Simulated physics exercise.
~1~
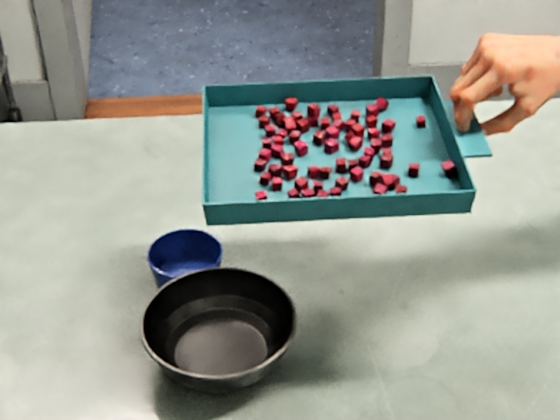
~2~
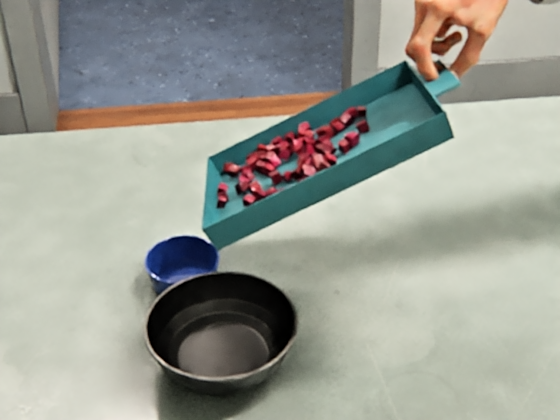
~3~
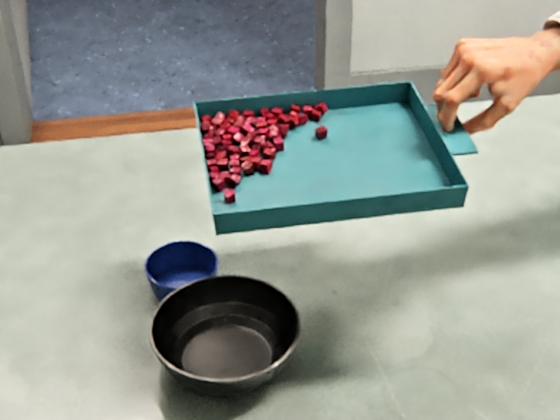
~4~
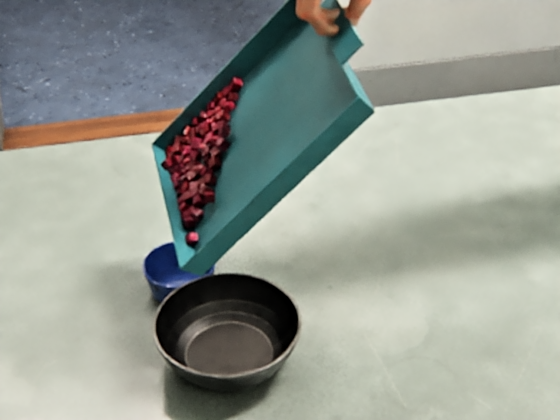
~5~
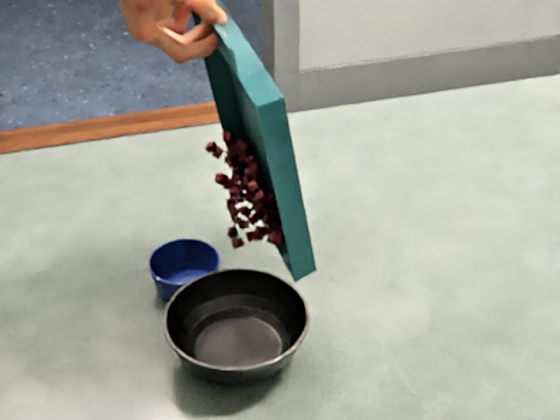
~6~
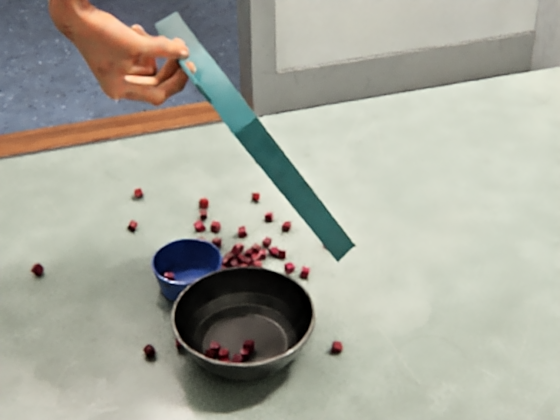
At the start, a hand holds a teal tray scattered with dark red beetroot cubes above a pale table, where a black bowl and a small blue dish stand. The hand tilts the tray down to the left, and the cubes slide towards the low side. It then brings the tray back level, leaving the cubes bunched at the left. Next the tray tips steeply, well past upright, and the cubes tumble out. At the end, the tray is empty and most cubes lie scattered on the table around the dish and bowl, with a few inside the black bowl.
